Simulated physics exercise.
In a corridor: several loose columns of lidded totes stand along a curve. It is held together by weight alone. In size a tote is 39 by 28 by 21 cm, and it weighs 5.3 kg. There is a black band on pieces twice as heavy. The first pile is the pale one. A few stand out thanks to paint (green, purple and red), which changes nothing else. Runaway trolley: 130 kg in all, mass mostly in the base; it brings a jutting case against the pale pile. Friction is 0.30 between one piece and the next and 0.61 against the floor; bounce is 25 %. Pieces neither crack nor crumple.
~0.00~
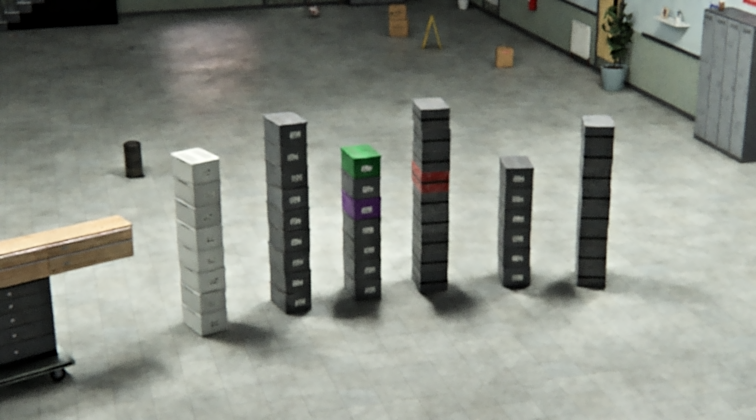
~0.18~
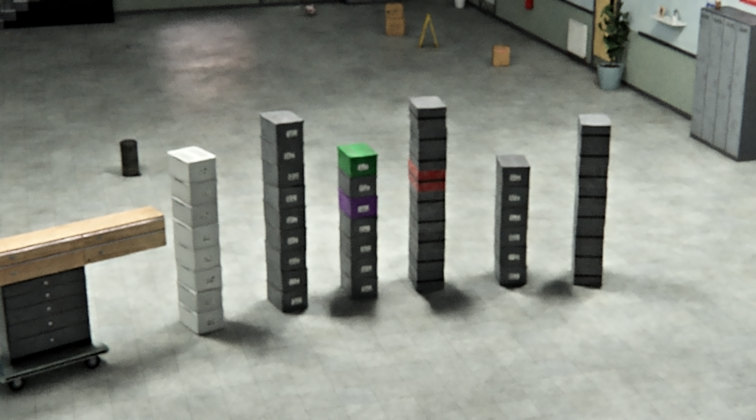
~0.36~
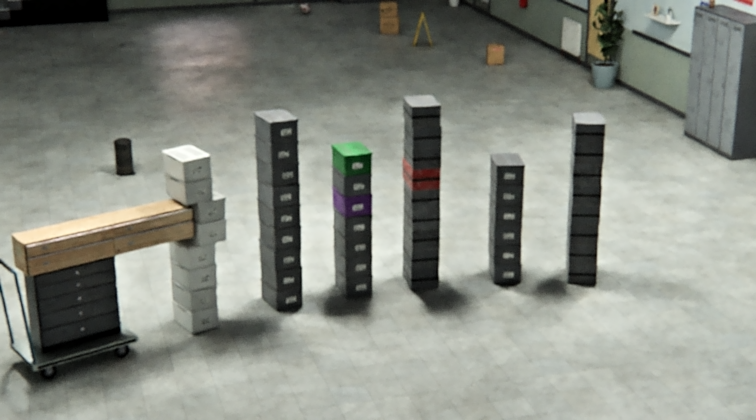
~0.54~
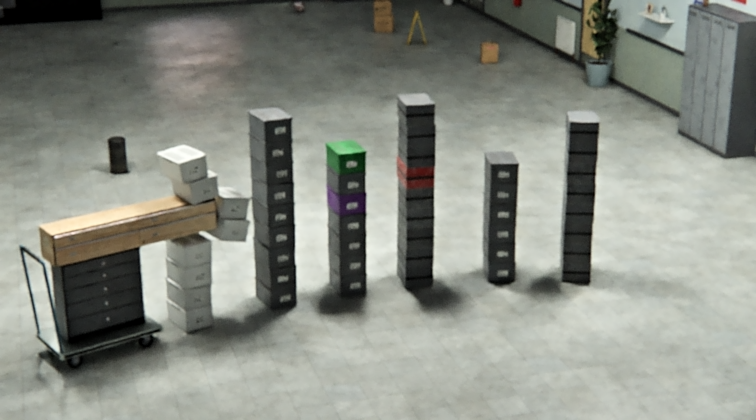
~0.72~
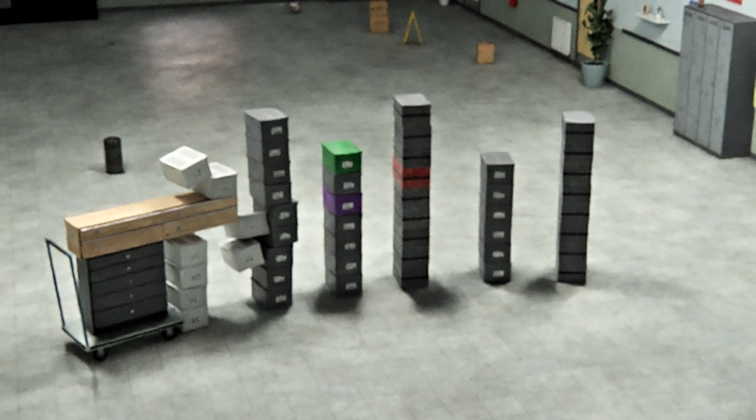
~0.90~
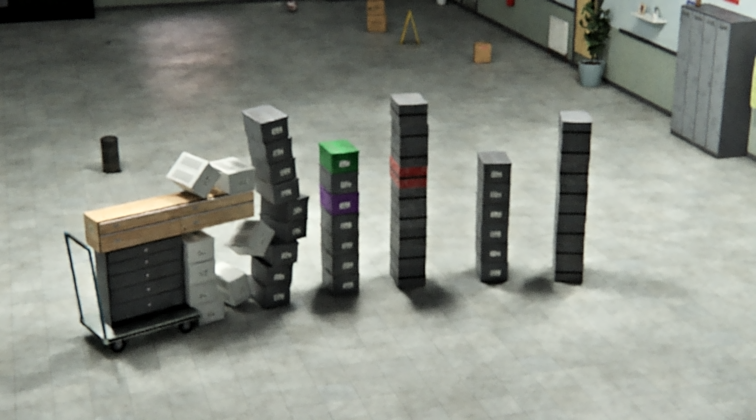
Trolley carrying a long wooden case rolling right into a pale stack of boxes, scattering its upper boxes against a dark stack.
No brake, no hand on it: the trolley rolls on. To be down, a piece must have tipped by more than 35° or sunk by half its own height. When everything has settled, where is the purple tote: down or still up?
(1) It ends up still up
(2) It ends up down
(2) It ends up down.
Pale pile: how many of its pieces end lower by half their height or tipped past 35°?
I count 5 of the pale pieces.
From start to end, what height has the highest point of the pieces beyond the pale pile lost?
Lower by close to 120 cm.
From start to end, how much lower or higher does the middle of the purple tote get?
About 75 cm lower.
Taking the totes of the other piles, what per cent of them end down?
About 95 per cent.
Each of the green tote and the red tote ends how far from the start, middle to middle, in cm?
Well, the green finishes 240 cm from where it began, while the red finishes 180 cm from its start.
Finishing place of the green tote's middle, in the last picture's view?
Near (495, 234).
Around 1.50 s, 3 of the pale pile down; 4 of the 39 other totes down; purple tote displaced 17 cm; green tote displaced 11 cm.
Around 2.76 s, 5 of the pale pile down; 12 of the 39 other totes down; purple tote tipped 23°, 11 cm lower; green tote tipped 23°, 12 cm lower.
Around 3.72 s, 5 of the pale pile down; 30 of the 39 other totes down; purple tote tipped 71°, 60 cm lower; green tote on its side.
Around 4.50 s, 5 of the pale pile down; 38 of the 39 other totes down; purple tote on its side; green tote upside down.
Finally (6.8 s), 5 of the pale pile down; 38 of the 39 other totes down; purple tote on its side; green tote upside down; red tote on its side. Seen by the last camera, middles, purple tote near (424, 242), green tote near (495, 235).
